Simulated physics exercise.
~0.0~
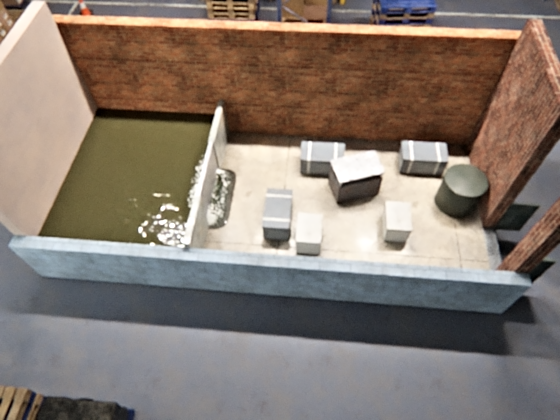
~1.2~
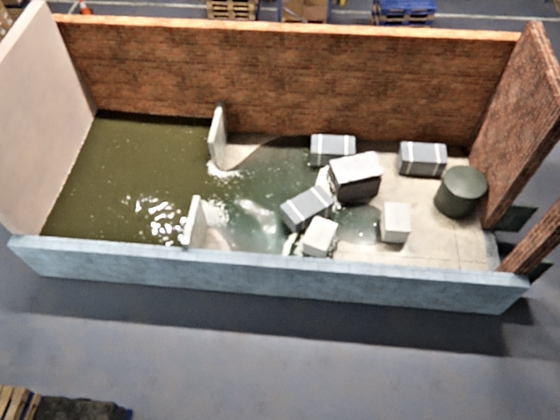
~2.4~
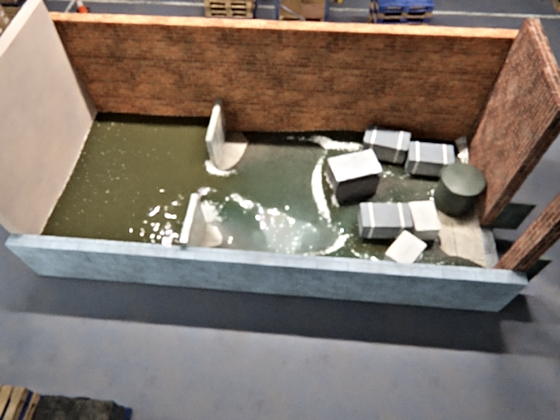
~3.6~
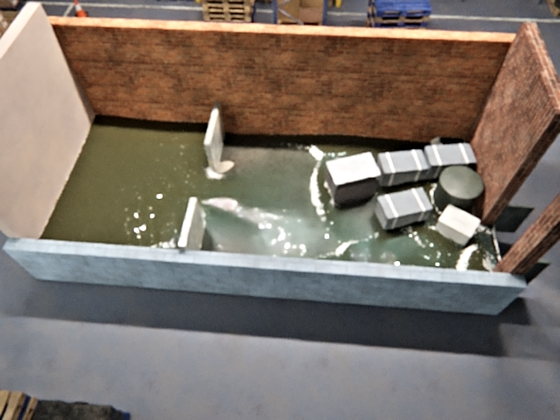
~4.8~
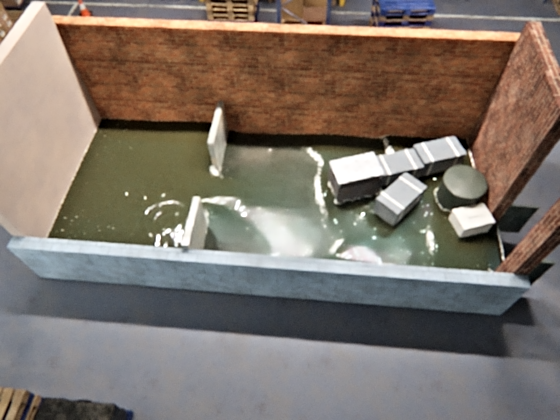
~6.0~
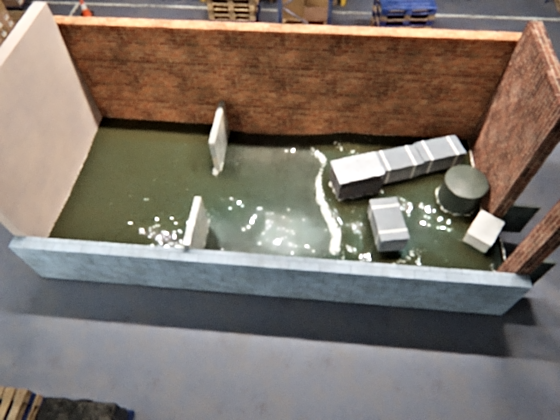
Murky green water fills the left end of a long walled room, seen from above, held behind a pale partition. Brick walls stand at the back and right, and on the bare floor are striped grey chests, small whitish boxes, a darker box with a pale lid and a dark green round tub. The partition's middle opens and water surges rightward, turning and sweeping the nearer chests and boxes along. It spreads across the floor, crowding them toward the tub. Finally, two striped chests line up beside the dark box, another sits apart in front, and one small box rests near the right-hand opening.
